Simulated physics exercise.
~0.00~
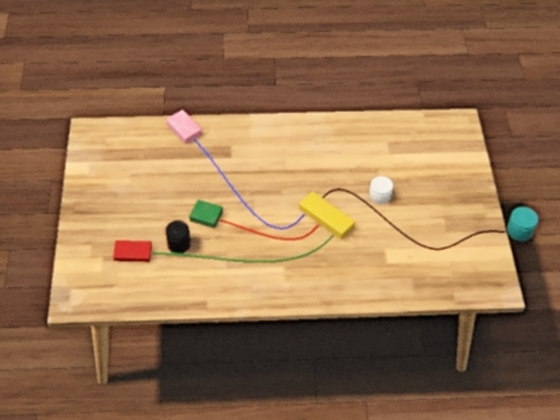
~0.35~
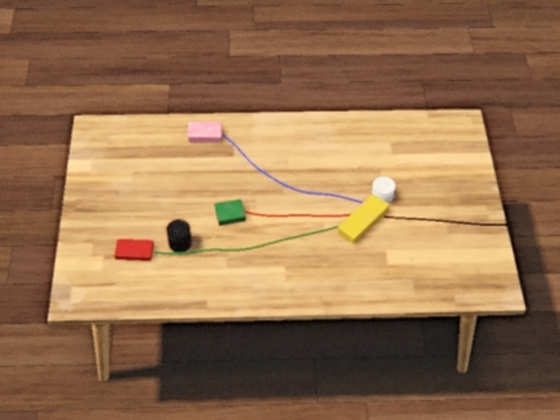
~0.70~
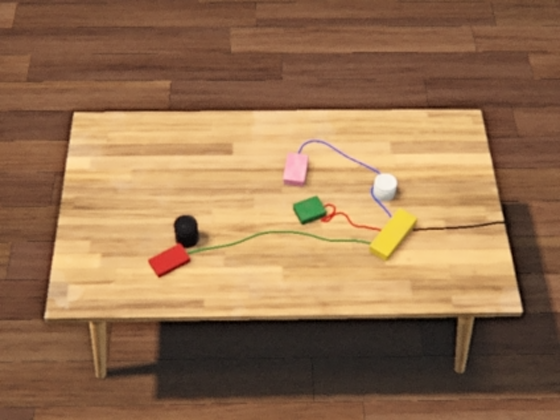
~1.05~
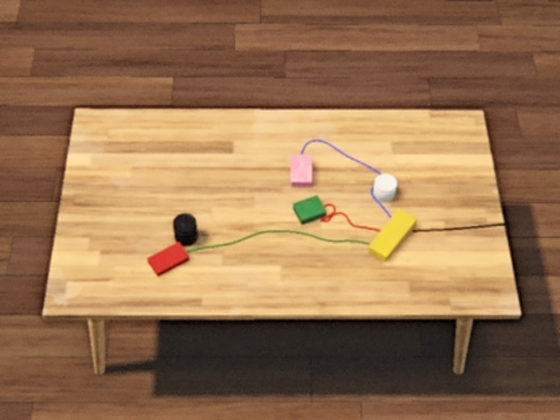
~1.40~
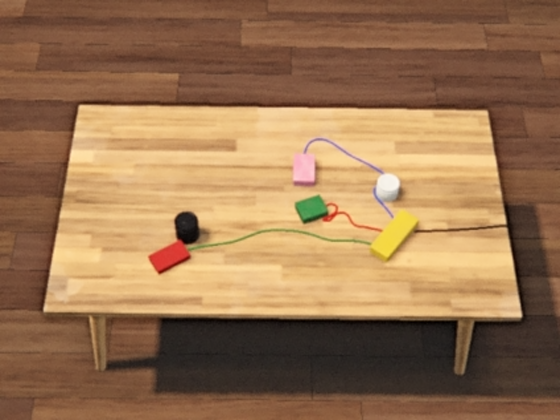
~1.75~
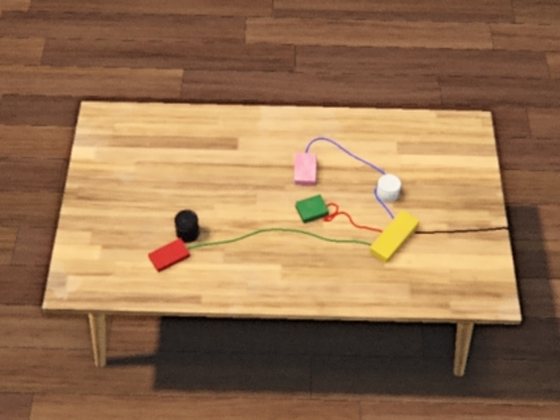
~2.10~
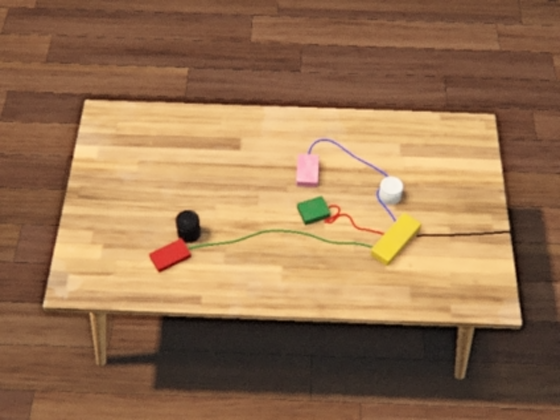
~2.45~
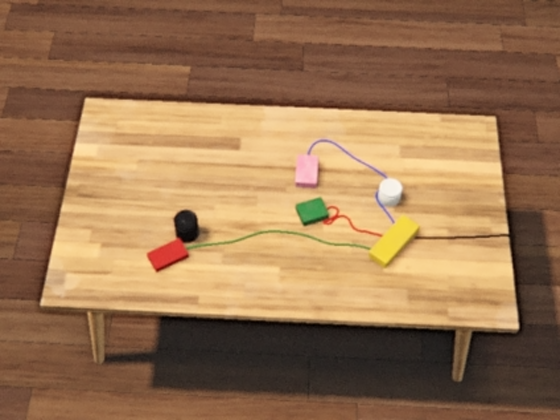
In this clip, a teal speaker at a table's right edge disappears from view, its dark cable pulled straight, as the yellow strip, pink charger, green reader and red phone shift right. They end at rest on the table, with the cable still running over the edge.
